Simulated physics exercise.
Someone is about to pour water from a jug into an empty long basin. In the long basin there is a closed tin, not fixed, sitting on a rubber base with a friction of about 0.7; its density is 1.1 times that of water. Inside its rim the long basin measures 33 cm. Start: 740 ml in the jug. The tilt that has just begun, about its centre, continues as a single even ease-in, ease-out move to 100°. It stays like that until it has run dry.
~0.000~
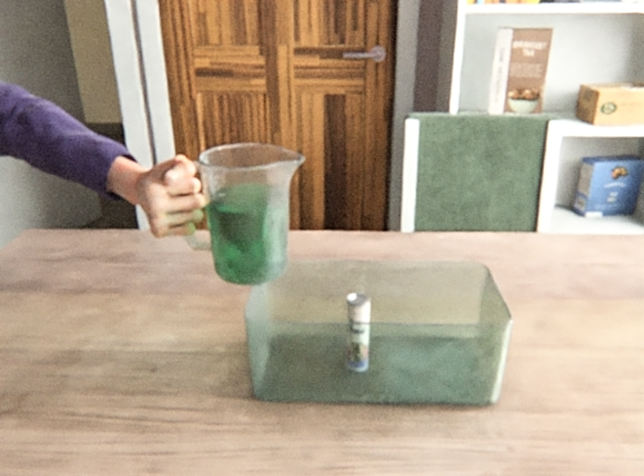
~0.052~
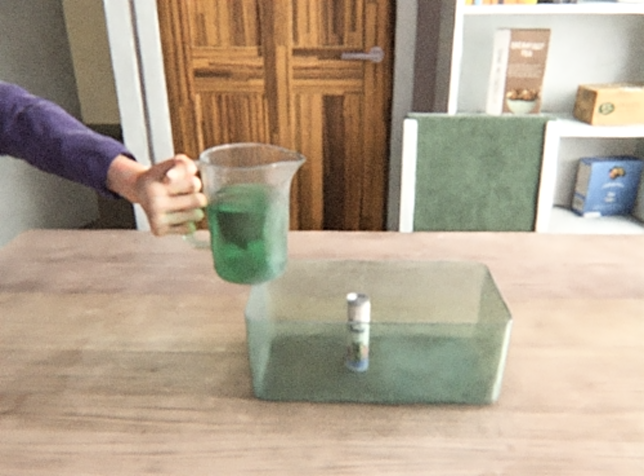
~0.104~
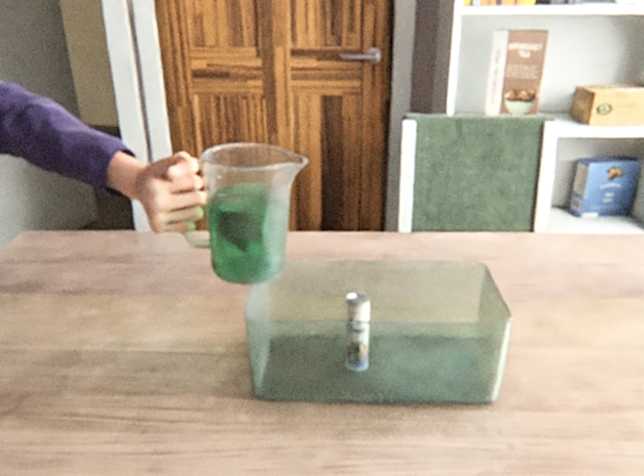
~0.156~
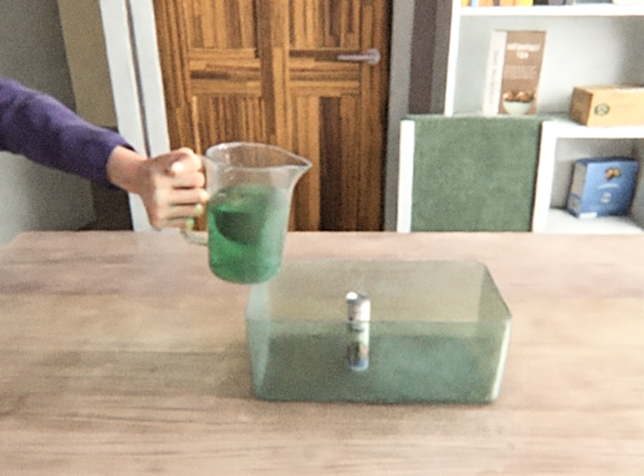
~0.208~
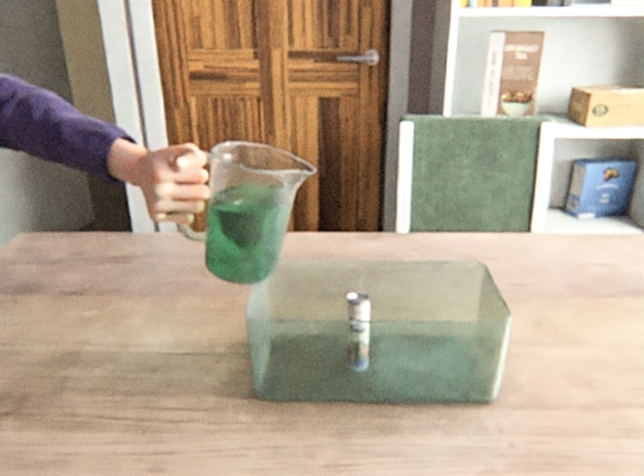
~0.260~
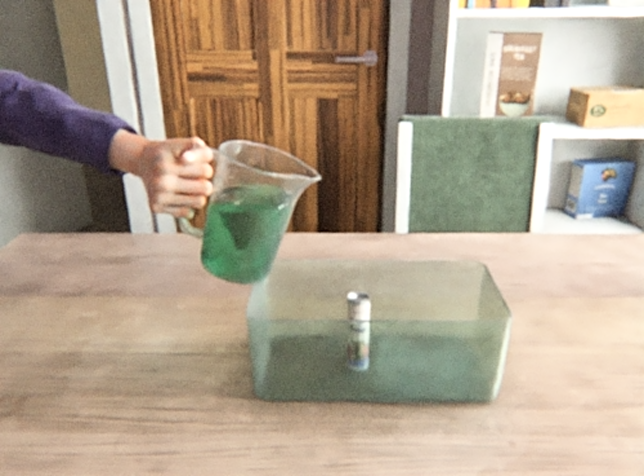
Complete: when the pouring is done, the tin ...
... has gone over.
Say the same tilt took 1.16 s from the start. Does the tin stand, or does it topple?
Well, the tin simply tips.
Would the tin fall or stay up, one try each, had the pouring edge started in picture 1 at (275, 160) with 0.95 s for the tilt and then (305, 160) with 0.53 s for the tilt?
The tin stays vertical the first time and overturns the second time.
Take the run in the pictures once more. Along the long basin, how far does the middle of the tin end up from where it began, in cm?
It finishes around 8.0 cm from where it began.
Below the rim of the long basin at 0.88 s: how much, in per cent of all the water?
It works out near 40 per cent.
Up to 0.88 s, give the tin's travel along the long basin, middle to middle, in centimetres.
The tin is about 0 cm from where it started.
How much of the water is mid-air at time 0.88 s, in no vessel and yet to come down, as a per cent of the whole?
Roughly 14 %.
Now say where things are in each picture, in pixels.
In the first picture, it leans 0°; its right rim is at (305, 158); the water meets the walls at (209, 193) and (286, 194); the long basin's rim runs from (253, 289) to (499, 292); the tin's top is at (358, 302).
In the second picture, it leans 1°; its right rim is at (306, 158); the water meets the walls at (210, 193) and (287, 194).
In the third picture, it leans 3°; its right rim is at (308, 160); the water meets the walls at (210, 193) and (287, 194).
In the fourth picture, it leans 7°; its right rim is at (311, 164); the water meets the walls at (211, 193) and (289, 195).
In the fifth picture, it leans 11°; its right rim is at (316, 170); the water meets the walls at (214, 194) and (291, 195).
In the sixth picture, it leans 17°; its right rim is at (321, 177); the water meets the walls at (214, 196) and (294, 195).
Then, 0.62 s in, the tilt is 73° and 92 per cent is still to pour; the tin stands where it began.
Then, 0.88 s in, the tilt is 99° and 45 per cent is still to pour; the tin stands where it began.
Then, 1.15 s in, the tilt is 100° and 10 per cent is still to pour; the tin lies on its side.
Then, 1.45 s in, the tilt is 100° and 1 per cent is still to pour; the tin lies on its side.
Finally, the tin lies on its side.
